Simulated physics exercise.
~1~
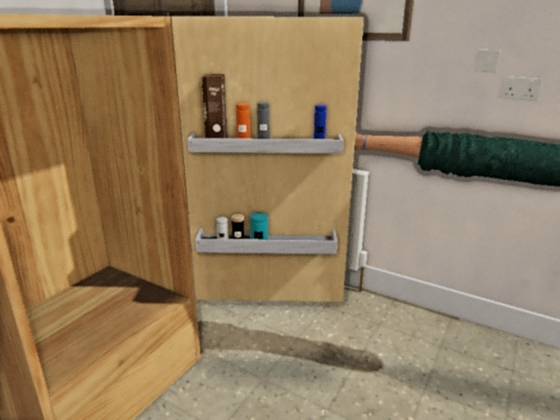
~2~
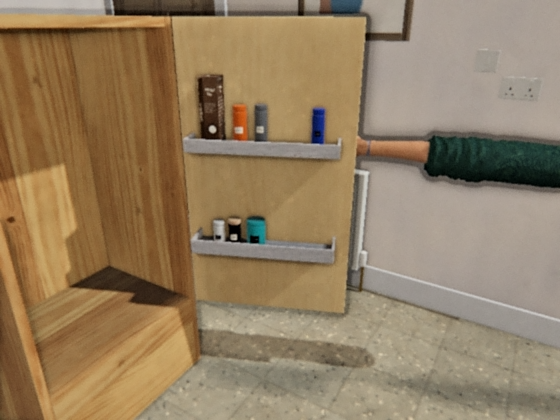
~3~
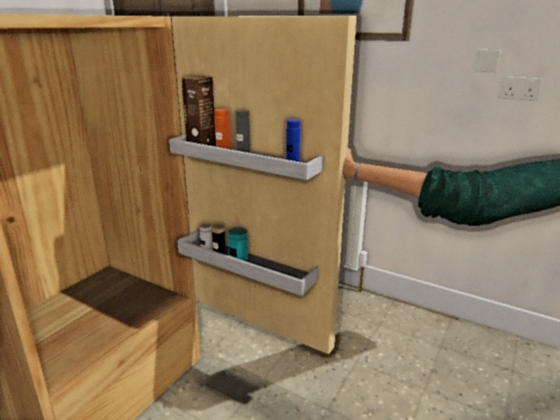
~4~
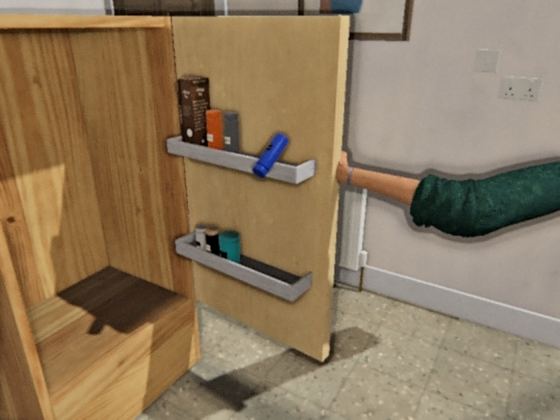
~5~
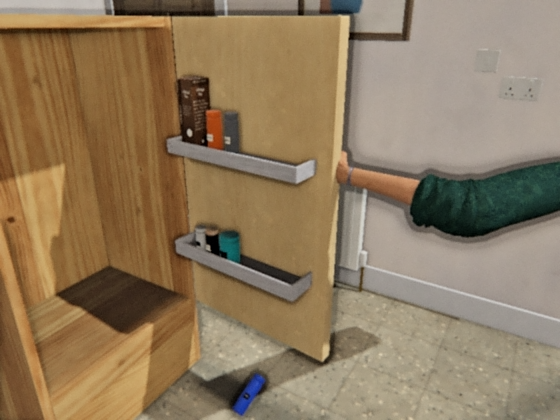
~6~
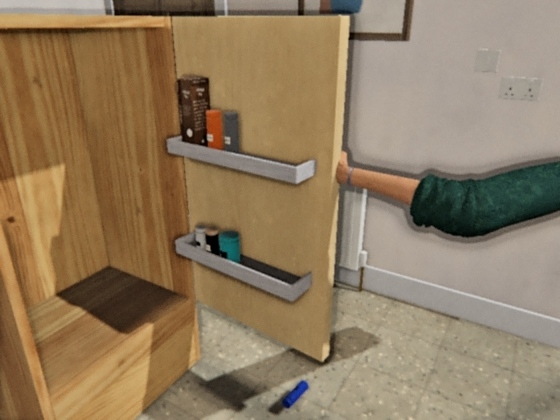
The clip shows an arm in a green sleeve swinging a wooden cupboard door with two racks of containers, then stopping it. The blue container tips over the upper rack and falls to the floor, ending on its side slightly further right, while the others stay in the racks.
